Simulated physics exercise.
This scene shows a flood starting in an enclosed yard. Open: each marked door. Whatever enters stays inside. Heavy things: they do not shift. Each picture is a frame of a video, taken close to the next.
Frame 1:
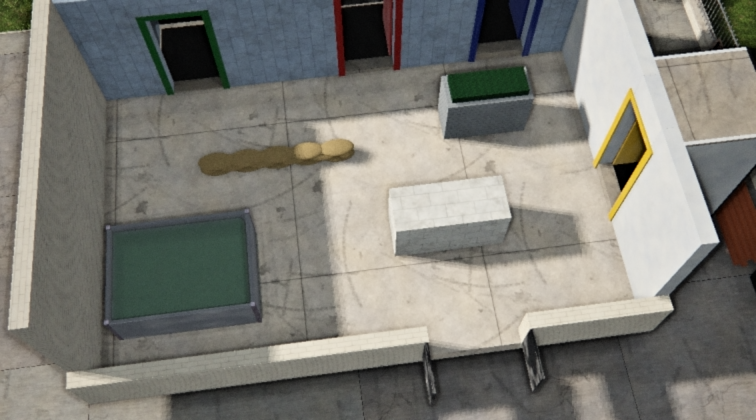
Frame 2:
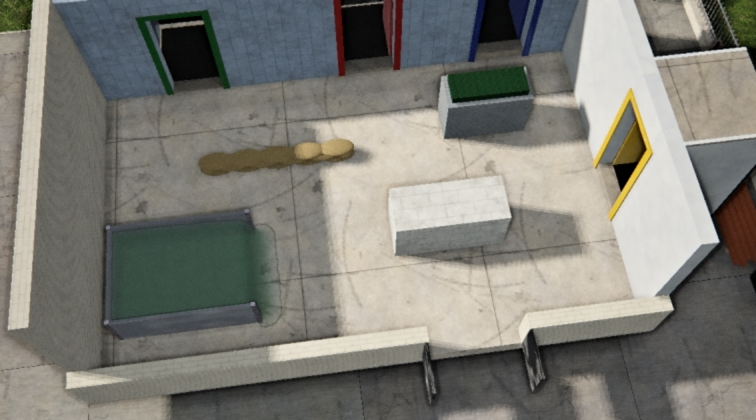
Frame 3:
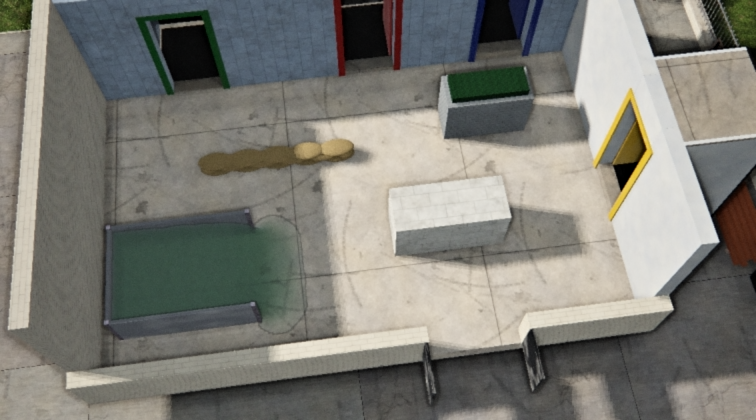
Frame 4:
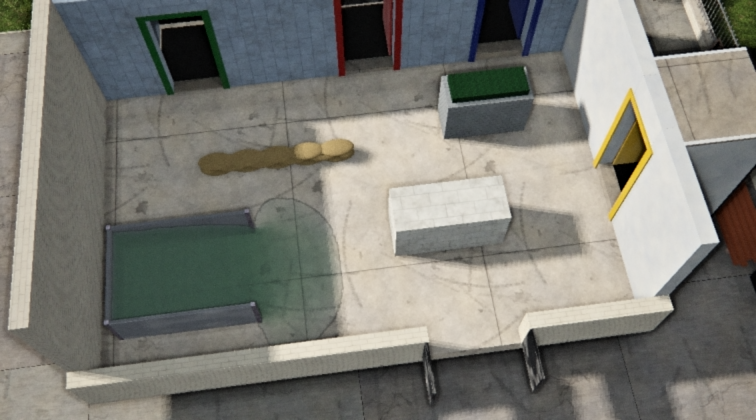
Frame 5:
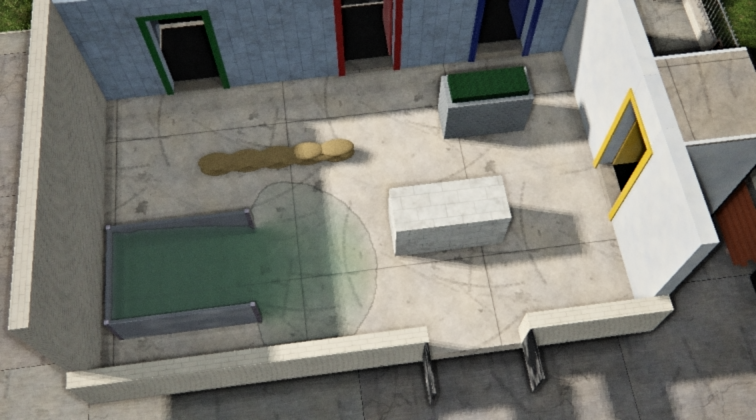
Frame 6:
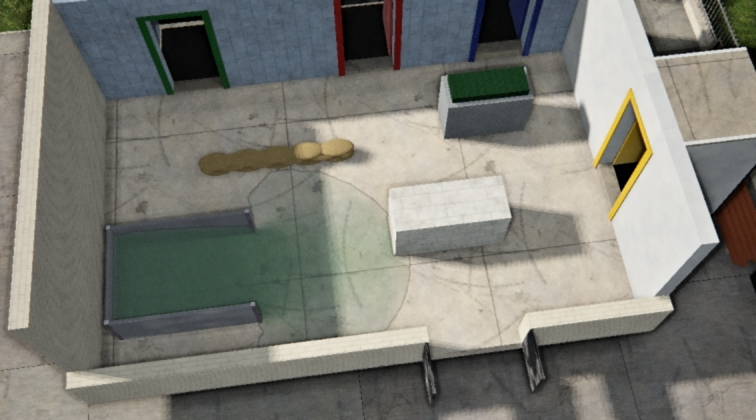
Green water pouring from the open right side of a tank and spreading across a walled yard toward a pale block.
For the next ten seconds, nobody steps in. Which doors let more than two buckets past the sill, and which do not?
The green door will most likely keep inside the limit. The yellow door will most likely keep inside the limit. The red door will most likely keep inside the limit. The blue door will most likely keep inside the limit.
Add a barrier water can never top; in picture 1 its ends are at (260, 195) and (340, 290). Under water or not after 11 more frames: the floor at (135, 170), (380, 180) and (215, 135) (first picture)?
As listed: Wet, free of water, free of water.
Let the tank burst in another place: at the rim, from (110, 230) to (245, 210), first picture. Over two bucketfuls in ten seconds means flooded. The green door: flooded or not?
As I see it, the green door surpasses the limit.
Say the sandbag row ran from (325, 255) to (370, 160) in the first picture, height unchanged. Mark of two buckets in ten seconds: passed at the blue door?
As far as I can tell, the blue door falls short of it.
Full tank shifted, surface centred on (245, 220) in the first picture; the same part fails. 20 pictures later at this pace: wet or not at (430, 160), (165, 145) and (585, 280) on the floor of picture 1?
One after the other: Flooded, no water, wet.
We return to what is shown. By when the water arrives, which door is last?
That would be the green one.
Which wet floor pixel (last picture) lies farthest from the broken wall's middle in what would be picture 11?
Roughly at (549, 269).
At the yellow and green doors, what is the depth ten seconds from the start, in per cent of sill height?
Roughly 50 and 100 %.
A moment on, water covers 30 % of the floor; the green door not reached, the yellow door not reached, the red door not reached, the blue door not reached.
Next, water covers 45 % of the floor; the green door not reached, the yellow door not reached, the red door not reached, the blue door not reached.
Then, water covers 55 % of the floor; the green door not reached, the yellow door wet at the sill, nothing in, the red door wet at the sill, nothing in, the blue door wet at the sill, nothing in.
Later, water covers 75 % of the floor; the green door wet at the sill, nothing in, the yellow door under two buckets in, the red door under two buckets in, the blue door wet at the sill, nothing in.
In the end, water covers 90 % of the floor; the green door wet at the sill, nothing in, the yellow door under two buckets in, the red door under two buckets in, the blue door under two buckets in.
